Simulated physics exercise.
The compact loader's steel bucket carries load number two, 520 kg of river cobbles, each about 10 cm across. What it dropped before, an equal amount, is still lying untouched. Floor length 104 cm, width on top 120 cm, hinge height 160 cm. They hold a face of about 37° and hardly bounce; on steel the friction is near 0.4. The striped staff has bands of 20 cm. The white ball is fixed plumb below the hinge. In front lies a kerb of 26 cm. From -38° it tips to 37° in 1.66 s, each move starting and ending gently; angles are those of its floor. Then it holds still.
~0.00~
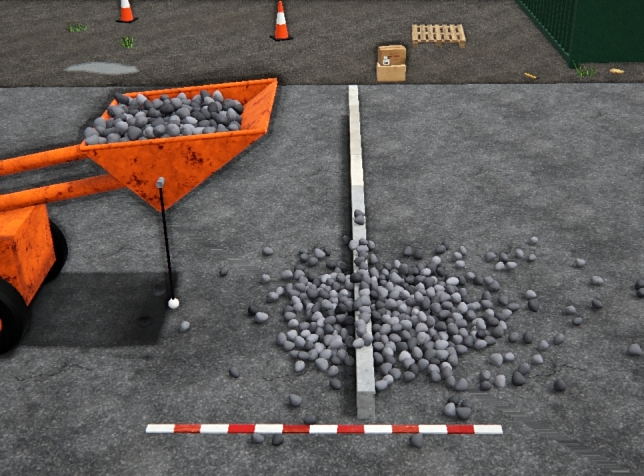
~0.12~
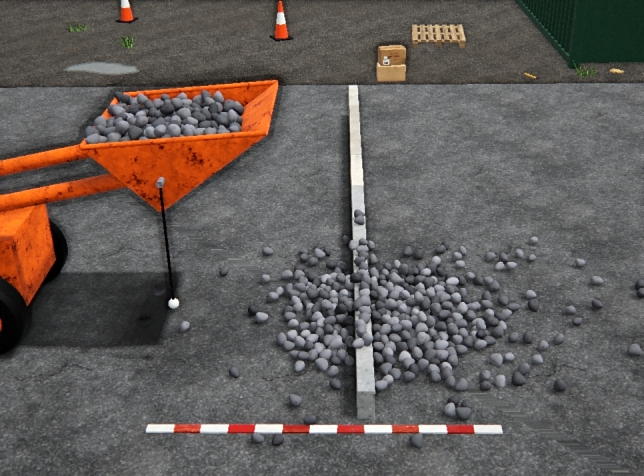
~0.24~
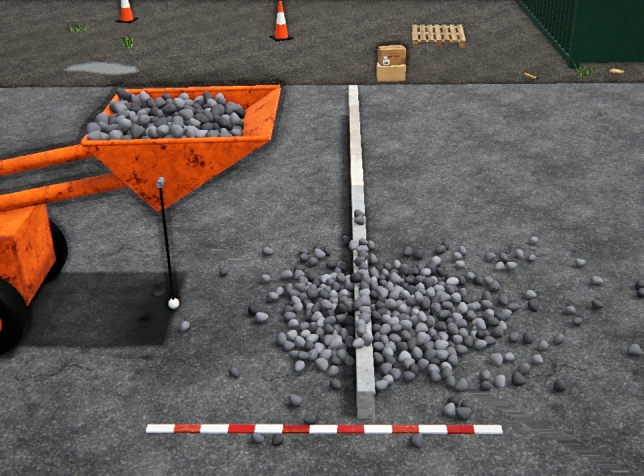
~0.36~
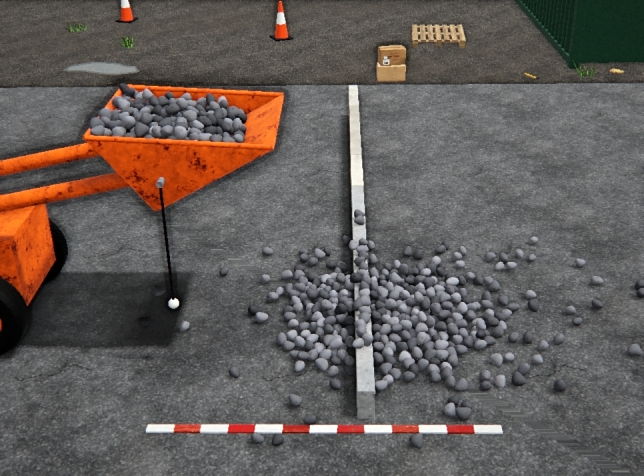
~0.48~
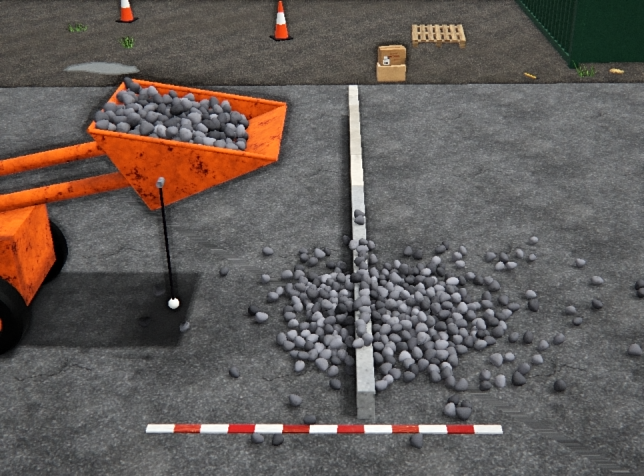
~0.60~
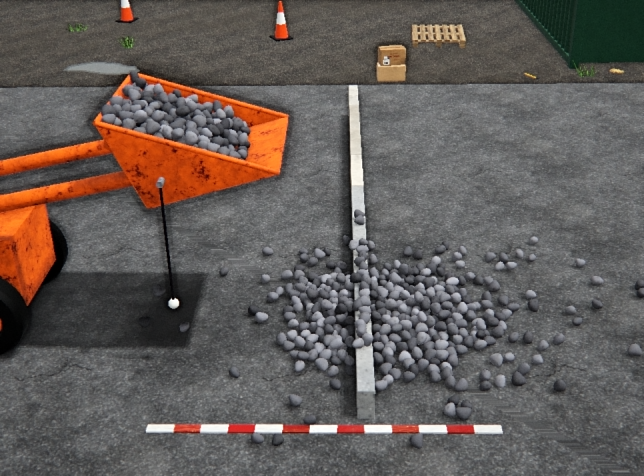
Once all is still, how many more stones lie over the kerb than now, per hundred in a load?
Roughly 3 per cent of a load more.
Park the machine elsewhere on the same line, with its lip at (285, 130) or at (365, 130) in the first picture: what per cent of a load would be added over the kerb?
First some 15, then 100 per cent.
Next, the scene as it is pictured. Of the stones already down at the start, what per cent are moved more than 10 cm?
Roughly 5 per cent of them.
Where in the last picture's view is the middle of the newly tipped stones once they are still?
Around (311, 302).
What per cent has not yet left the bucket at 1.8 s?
It holds some 45 per cent.
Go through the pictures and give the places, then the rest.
In the first frame, lip at (265, 131), floor tilted -38°, highest stones at (147, 105). The earlier load is highest near (360, 283), 32 cm above ground level, 39 % on this side of the kerb, 61 % over the kerb.
In the second frame, the bucket is at -37°, its lip at (266, 133); the top of the load is at (138, 104); the stones move at 0.1 m/s on average.
In the third frame, the bucket is at -34°, its lip at (269, 139); the top of the load is at (140, 102); the stones move at 0.2 m/s on average.
In the fourth frame, the bucket is at -29°, its lip at (273, 148); the top of the load is at (132, 99); the stones move at 0.2 m/s on average.
In the fifth frame, lip at (277, 159), floor tilted -23°, highest stones at (132, 94); the stones move at 0.3 m/s on average.
In the sixth frame, the bucket is at -16°, its lip at (279, 173); the top of the load is at (139, 88); the stones move at 0.3 m/s on average.
After 1.2 s the floor is at 25°; in per cent of one load, 100 in the bucket, 39 on this side of the kerb, 61 over the kerb; the foremost stones are at (605, 300).
After 1.8 s the floor is at 37°; in per cent of one load, 46 in the bucket, 94 on this side of the kerb, 61 over the kerb; the foremost stones are at (605, 300).
After 2.1 s the floor is at 37°; in per cent of one load, 10 in the bucket, 129 on this side of the kerb, 62 over the kerb; the foremost stones are at (605, 300).
After 4.9 s the floor is at 37°; in per cent of one load, 0 in the bucket, 136 on this side of the kerb, 64 over the kerb; the foremost stones are at (605, 300). Net gain over the kerb, 3.
